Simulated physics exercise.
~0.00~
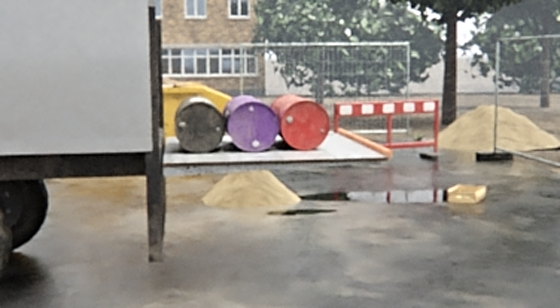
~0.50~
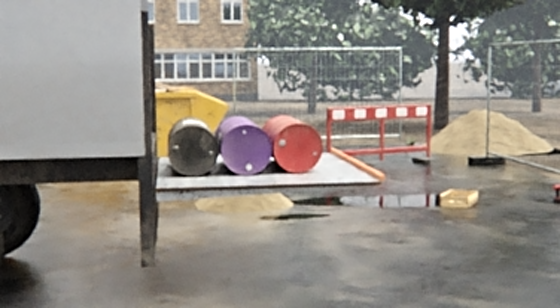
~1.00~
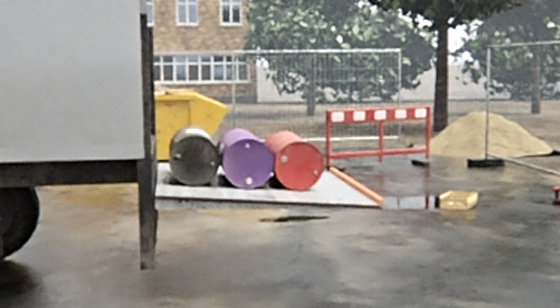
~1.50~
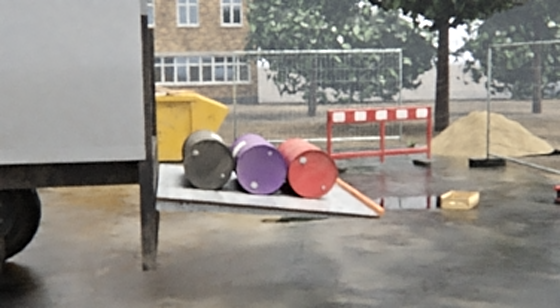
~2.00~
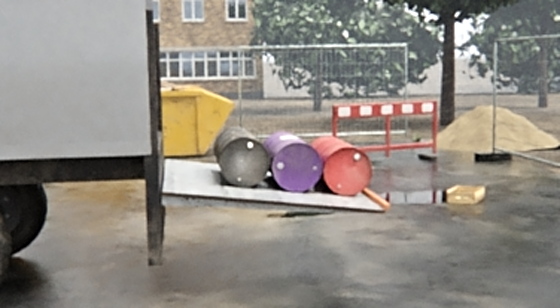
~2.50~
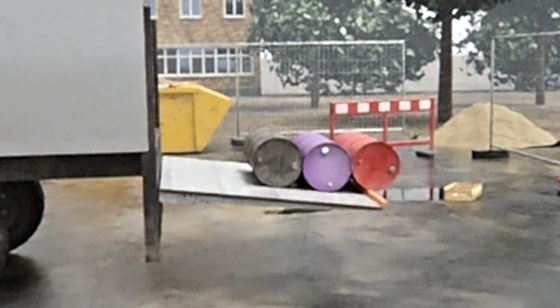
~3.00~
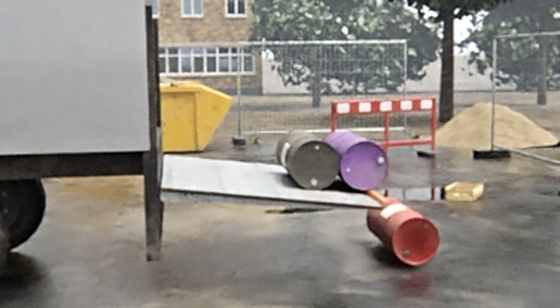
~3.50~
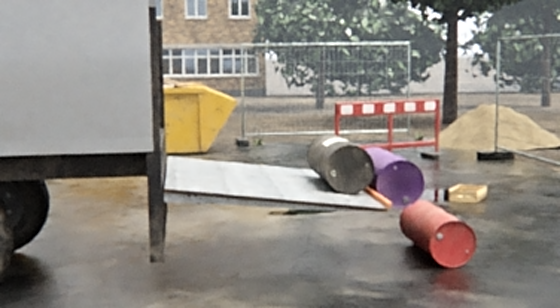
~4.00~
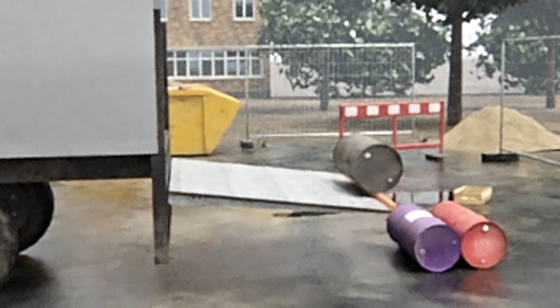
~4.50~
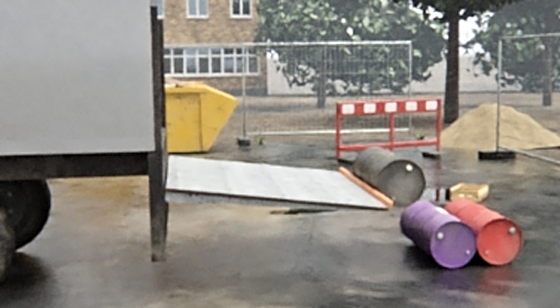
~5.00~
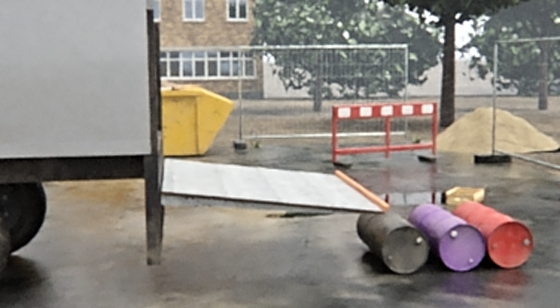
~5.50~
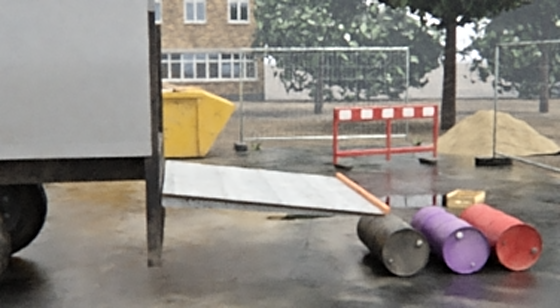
Three drums, dark, purple and red, rolling right down a tilting lift platform, dropping off its edge and resting on wet ground.
